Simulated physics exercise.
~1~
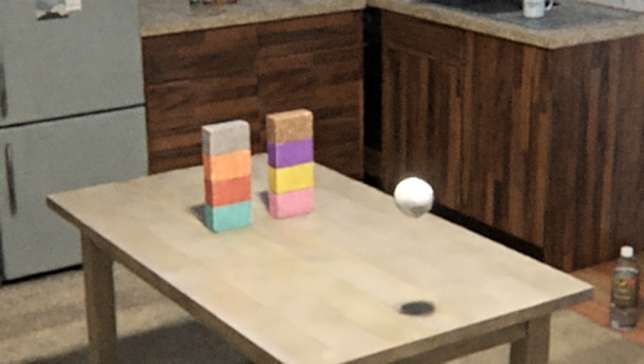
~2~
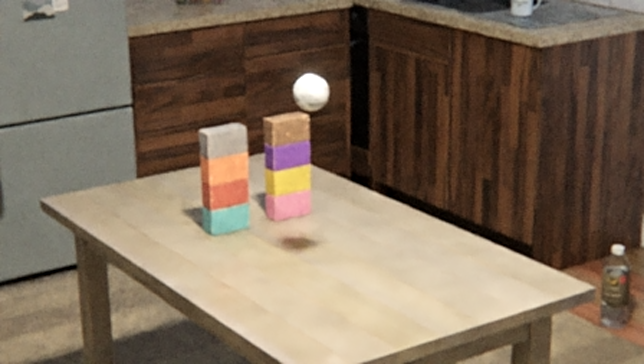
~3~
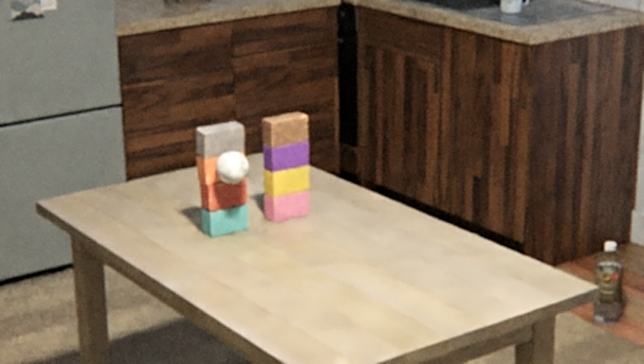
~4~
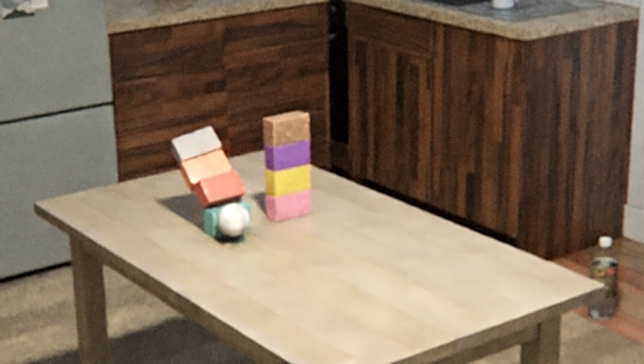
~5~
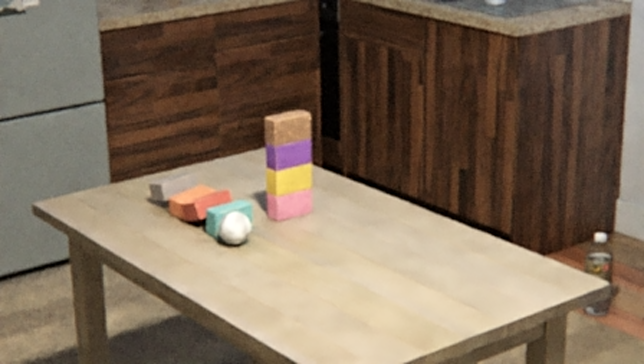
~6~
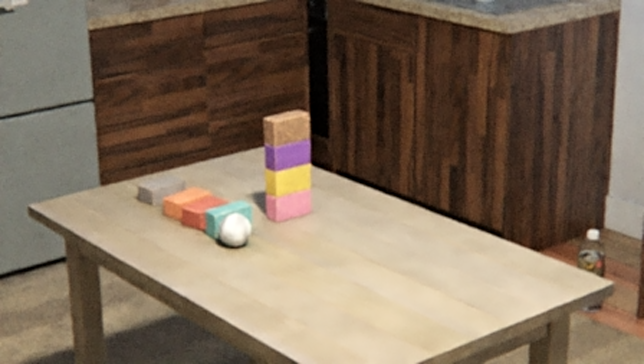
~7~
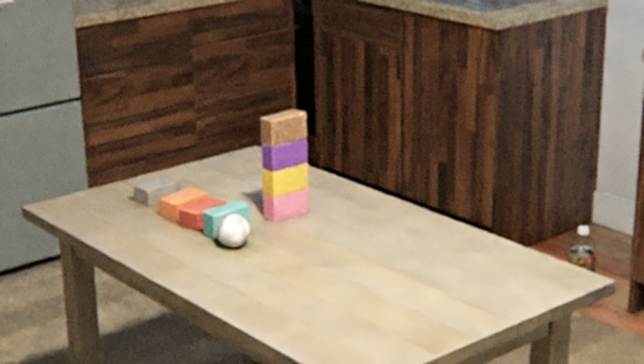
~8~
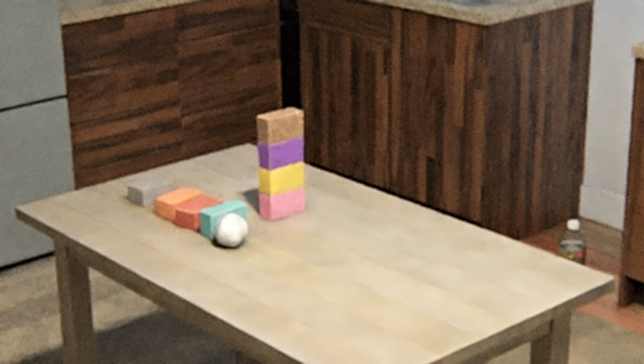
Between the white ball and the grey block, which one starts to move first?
The white ball moves first, flying across toward the stacks while the grey block is still upright on top of the left one. The grey block only starts to move afterwards, when its stack leans over to the left.
